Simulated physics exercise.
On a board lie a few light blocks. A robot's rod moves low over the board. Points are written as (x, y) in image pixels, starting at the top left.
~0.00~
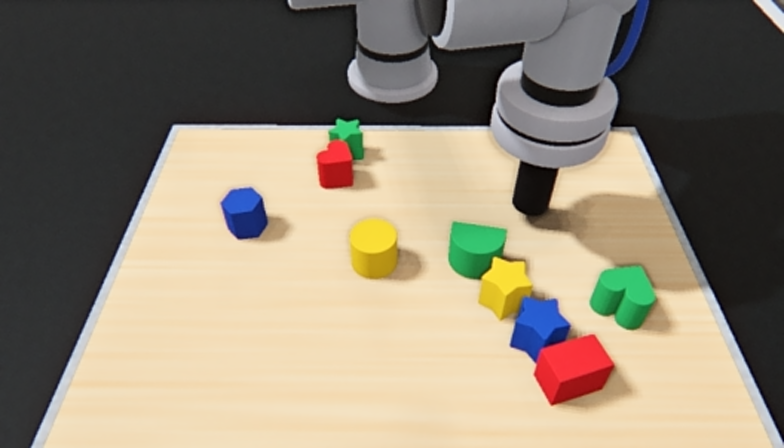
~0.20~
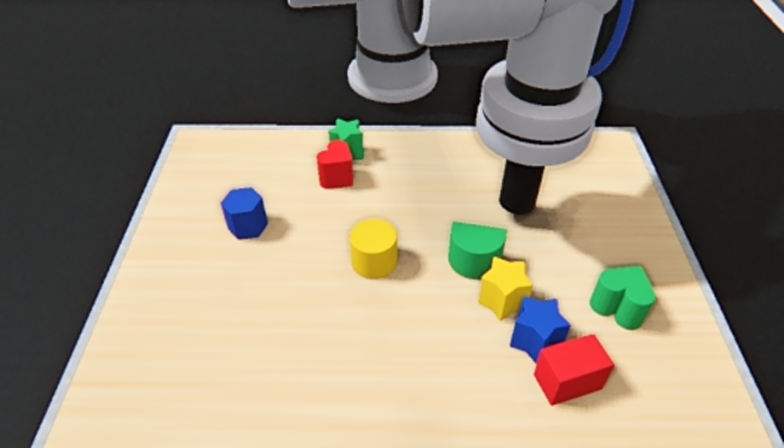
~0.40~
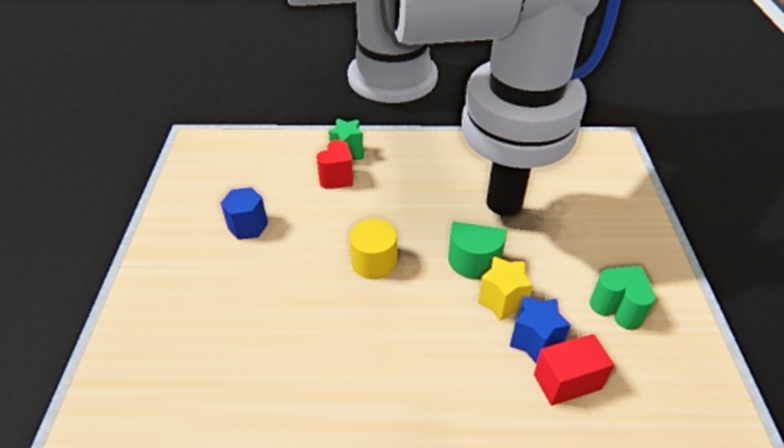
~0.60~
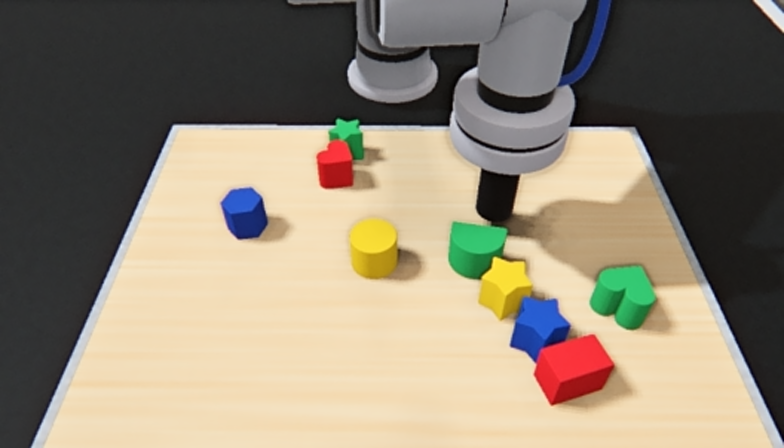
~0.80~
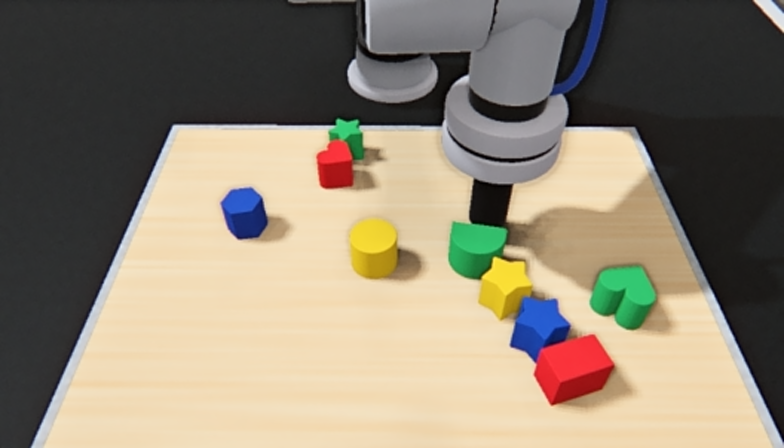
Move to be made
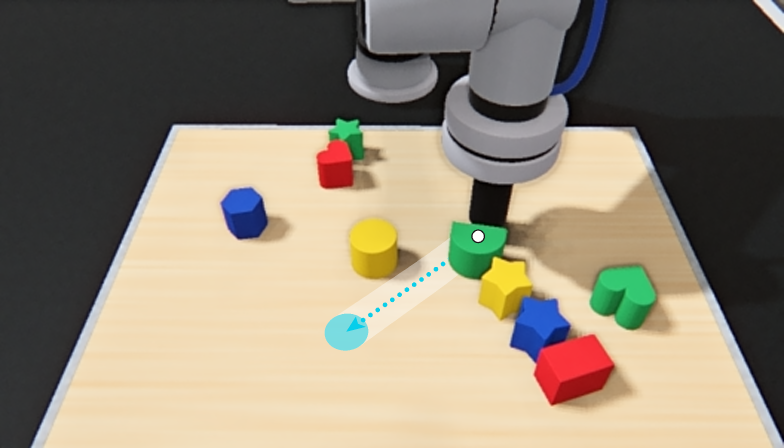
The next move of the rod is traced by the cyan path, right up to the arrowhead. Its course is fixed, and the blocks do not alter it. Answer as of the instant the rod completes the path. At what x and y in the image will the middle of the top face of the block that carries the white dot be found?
Close to (463, 268).
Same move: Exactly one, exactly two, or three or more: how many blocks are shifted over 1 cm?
I foresee one block being moved.
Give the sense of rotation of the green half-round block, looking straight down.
From overhead, anticlockwise.
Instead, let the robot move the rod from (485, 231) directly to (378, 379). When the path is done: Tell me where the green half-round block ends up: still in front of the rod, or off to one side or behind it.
The rod will have lost it.
Path on the board, in a line from (485, 231) to (346, 332); the dot is on the green half-round block.
What follows on the original path. One third of the way, rod (446, 250); green half-round block (465, 264), turned 40° anticlockwise.
Two thirds of the way, rod (397, 284); green half-round block (463, 268), turned 50° anticlockwise.
At the end, rod (345, 319); yellow circular block in place; green half-round block (463, 268), turned 50° anticlockwise.
